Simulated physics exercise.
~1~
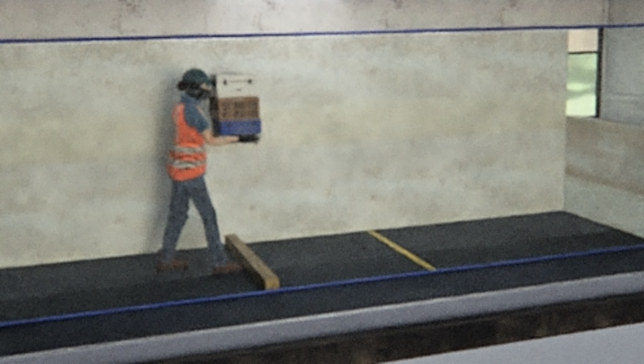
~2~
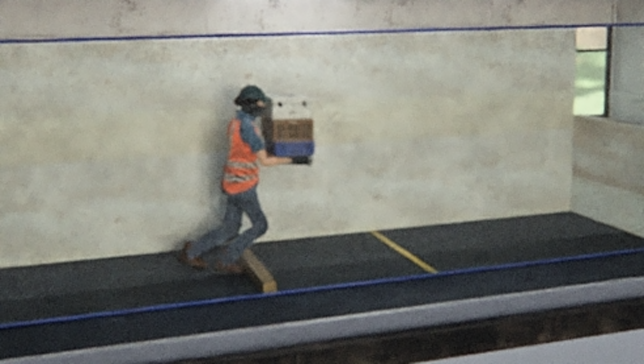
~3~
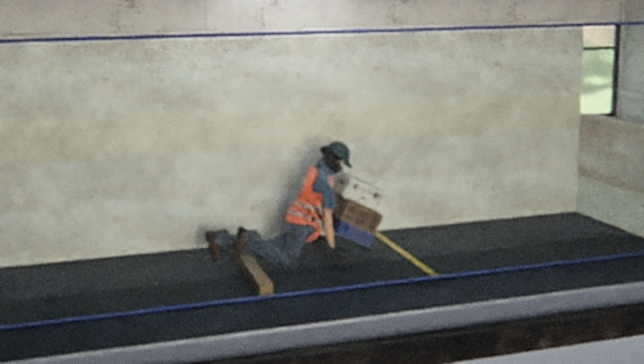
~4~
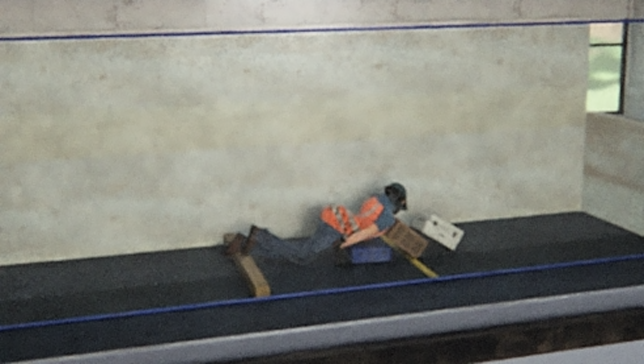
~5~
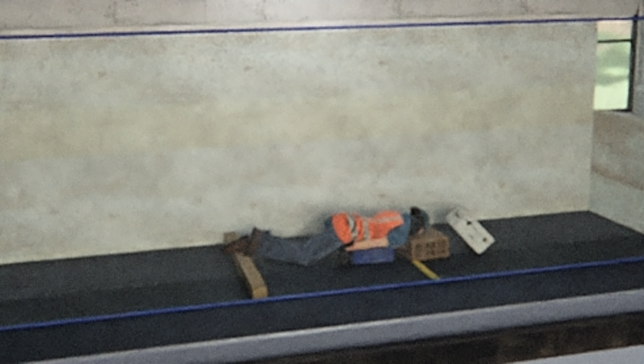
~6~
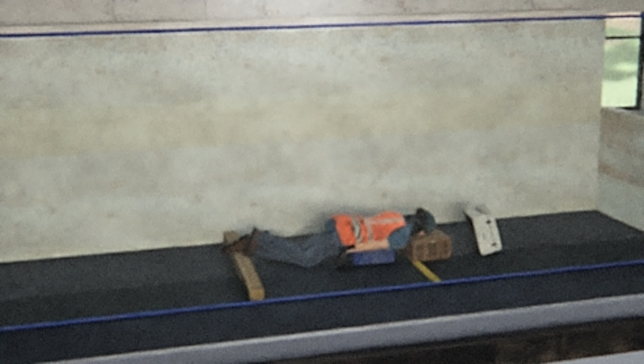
A person in an orange vest carrying three stacked boxes moves right, trips over a wooden beam and falls face down, spilling the stack. The blue box stops short of the yellow line, while the brown crate and the white box, tipped on its side, end past it.
